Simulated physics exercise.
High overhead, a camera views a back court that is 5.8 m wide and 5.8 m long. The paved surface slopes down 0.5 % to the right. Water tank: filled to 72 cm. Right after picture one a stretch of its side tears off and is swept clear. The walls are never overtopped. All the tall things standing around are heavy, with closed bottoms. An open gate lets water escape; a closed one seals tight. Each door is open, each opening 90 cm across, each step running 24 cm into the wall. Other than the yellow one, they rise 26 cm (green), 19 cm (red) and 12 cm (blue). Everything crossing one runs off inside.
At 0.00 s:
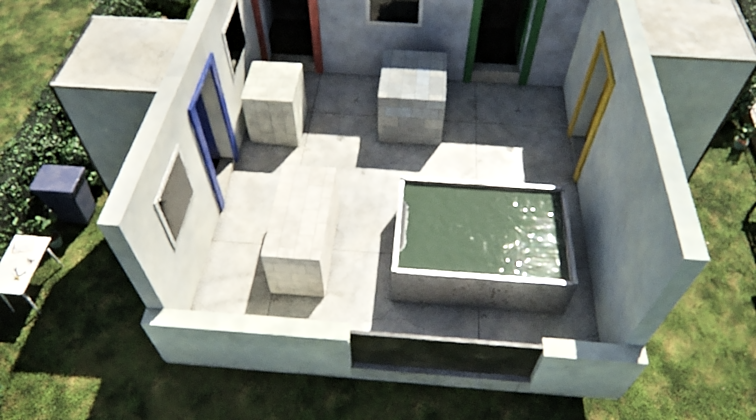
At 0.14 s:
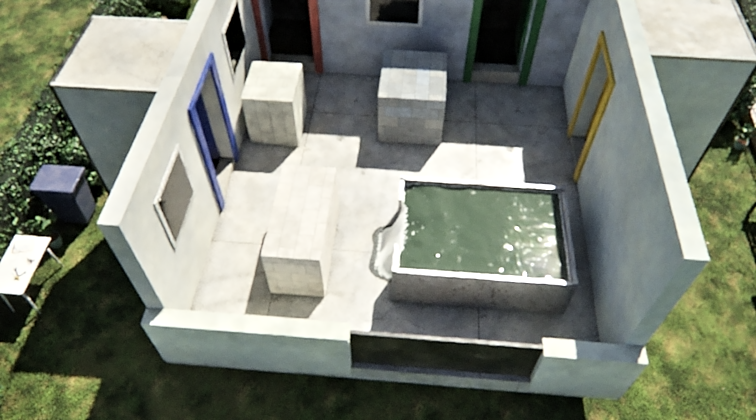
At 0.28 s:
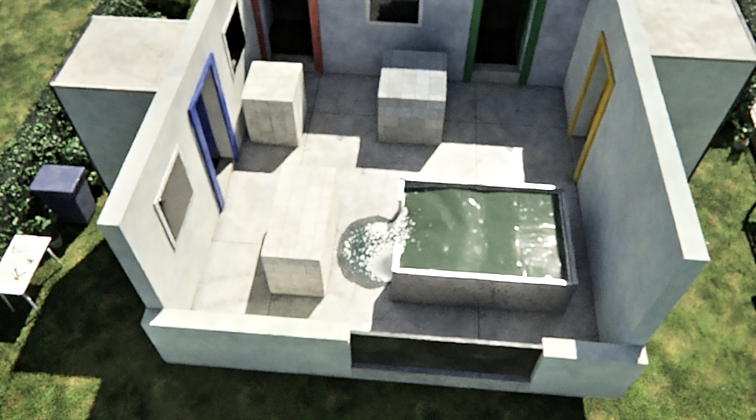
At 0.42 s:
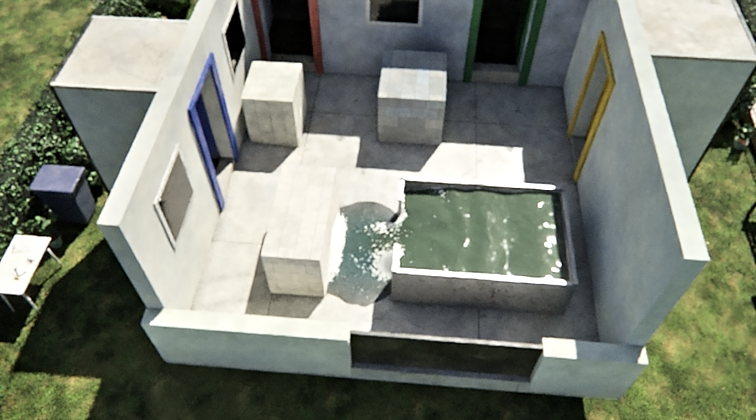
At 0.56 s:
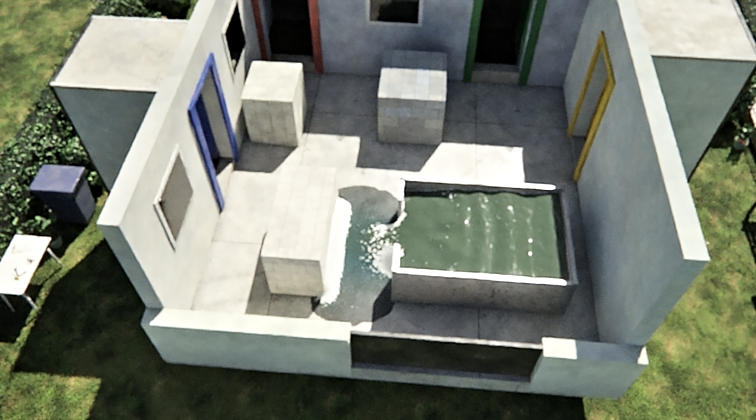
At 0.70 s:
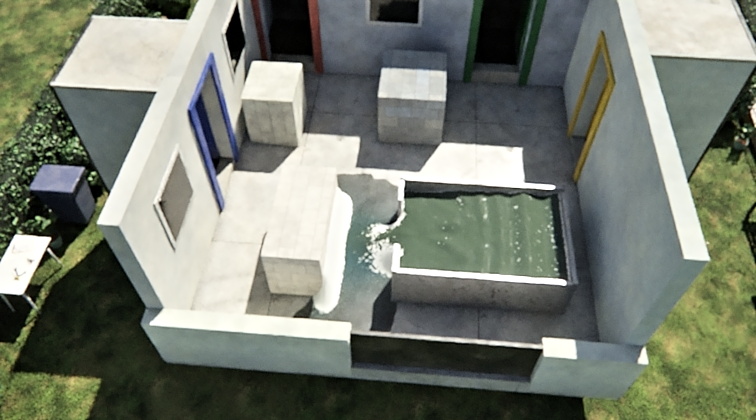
The clip opens on a high view of a walled courtyard with blocks, coloured doorways and a tank of still green water. Water bursts from the tank's left side and splashes onto the pale floor. The wet patch widens toward the nearby block, then spreads along it toward the front and back.
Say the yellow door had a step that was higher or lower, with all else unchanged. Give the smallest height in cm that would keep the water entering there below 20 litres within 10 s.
Roughly 8 cm.
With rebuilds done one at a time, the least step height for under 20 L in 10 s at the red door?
Red: Roughly 9.0 cm.
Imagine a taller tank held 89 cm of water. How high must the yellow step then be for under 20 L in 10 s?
Roughly 11.5 cm high.
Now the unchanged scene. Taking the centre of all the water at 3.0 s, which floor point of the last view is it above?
The water is centred near (424, 242).
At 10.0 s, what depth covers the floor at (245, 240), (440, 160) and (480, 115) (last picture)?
The depths come to about 7, 10 and 8 cm.
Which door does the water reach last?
Last: Green.
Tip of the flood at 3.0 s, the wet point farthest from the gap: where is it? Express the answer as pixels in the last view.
(265, 69).
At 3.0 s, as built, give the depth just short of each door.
Centimetres: Yellow = 0, green = 0, red = 10, blue = 5.
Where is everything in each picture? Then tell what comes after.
In the first picture, still water, 72 cm deep, in the water tank at (482, 230); the yellow door at (589, 114) is dry.
In the second picture, the front is at (376, 271), 0.3 m from the gap at (400, 244); 0.3 m2 of floor is wet, 72 cm left at the back.
In the third picture, water pours out at (400, 245) and has run 0.9 m, to (342, 258); about 11 cm deep outside, 72 cm at the back.
In the fourth picture, the front is at (329, 288), 1.0 m from the gap at (400, 245); 1.5 m2 of floor is wet, 72 cm left at the back.
In the fifth picture, the front is at a hidden place, 1.3 m from the gap at (400, 244); 2.1 m2 of floor is wet, 72 cm left at the back.
In the sixth picture, the front is at a hidden place, 1.7 m from the gap at (400, 243); 2.5 m2 of floor is wet, 67 cm left at the back; the yellow door at (589, 114), 3.7 m from the gap, is still 3.2 m from the nearest water.
After 1.4 s water covers 20 % of the floor, deepest (52 cm) near (339, 251); it has not reached the yellow door.
After 3.0 s water covers 65 % of the floor, deepest (32 cm) near (339, 251); it has not reached the yellow door.
After 10.0 s water covers 100 % of the floor, deepest (18 cm) near (581, 222); 11 cm at the yellow door, 32 litres in over its 7 cm step.
At the yellow door as built, the water arrived by 3.1 s and peaked near 13 cm at 9.6 s.
With a step of 7 cm, 32 litres would have come in within the 10 s; with 9.5 cm, 11 litres. So under 20 litres takes about 8 cm.
